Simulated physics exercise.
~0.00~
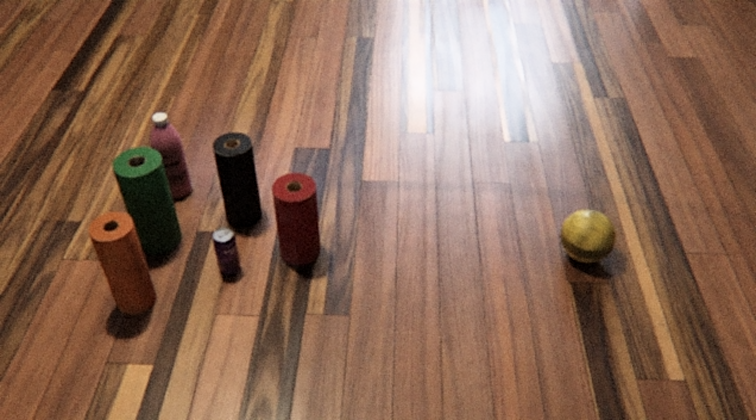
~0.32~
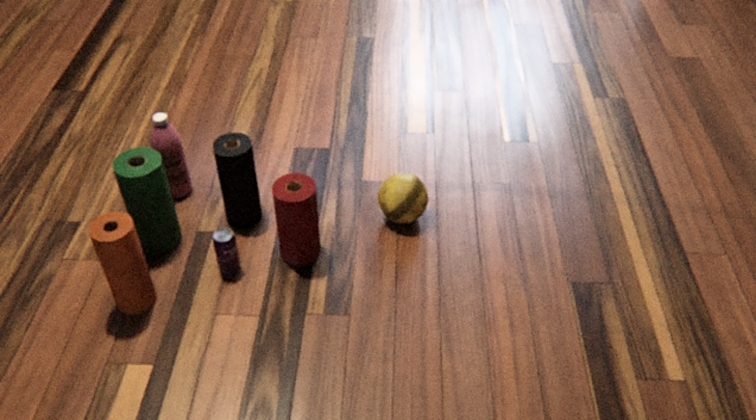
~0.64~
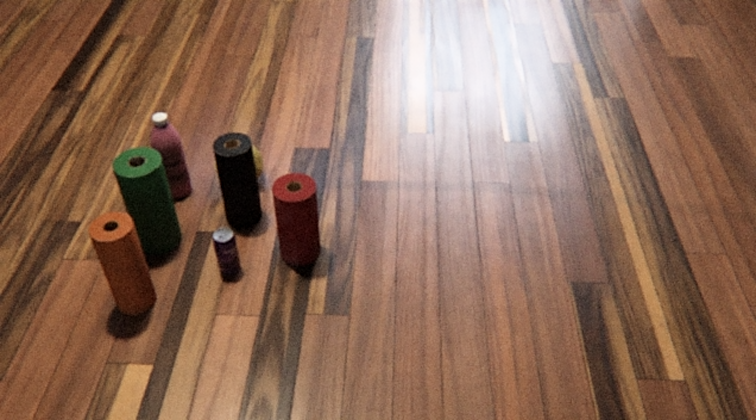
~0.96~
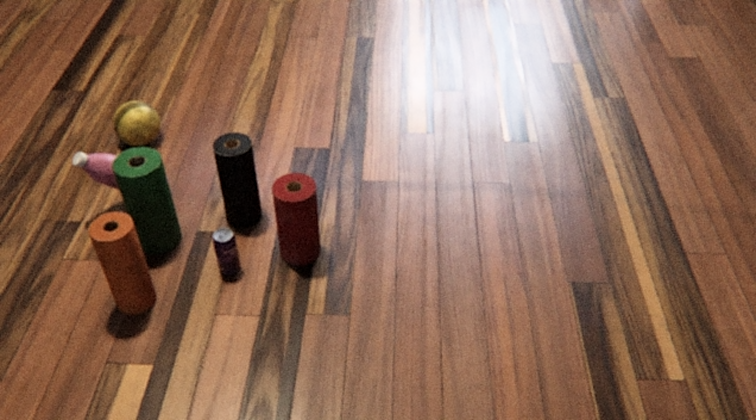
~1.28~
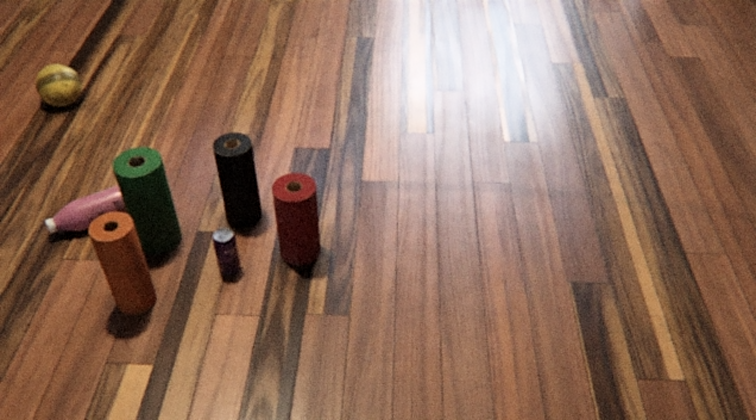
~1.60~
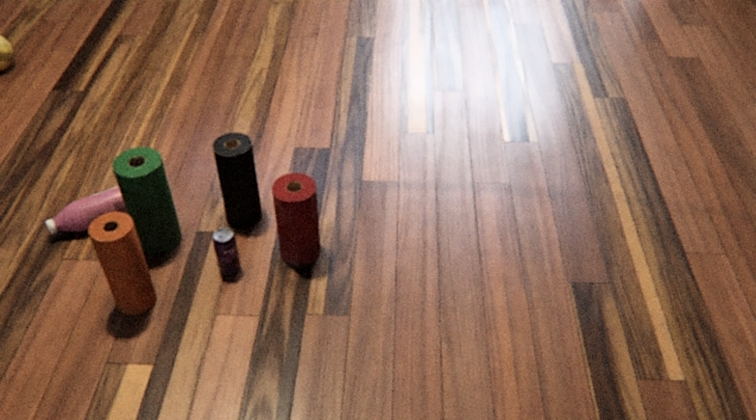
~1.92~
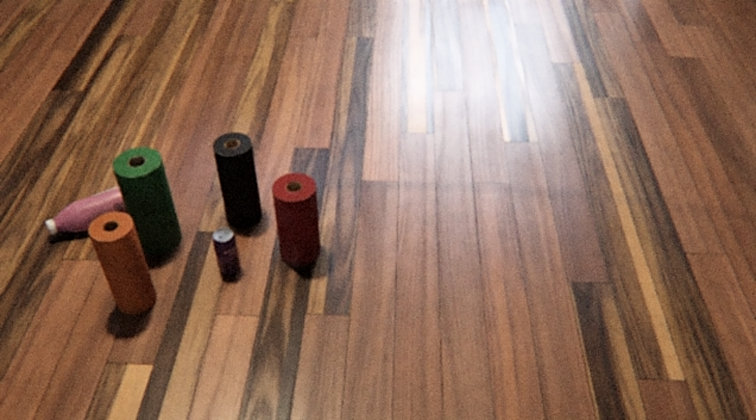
The clip shows a yellow ball rolling left across a wooden floor, passing behind the red and black rolls and knocking over a pink bottle before leaving view at the left, while the red, black, green and orange rolls and a small purple can remain standing.
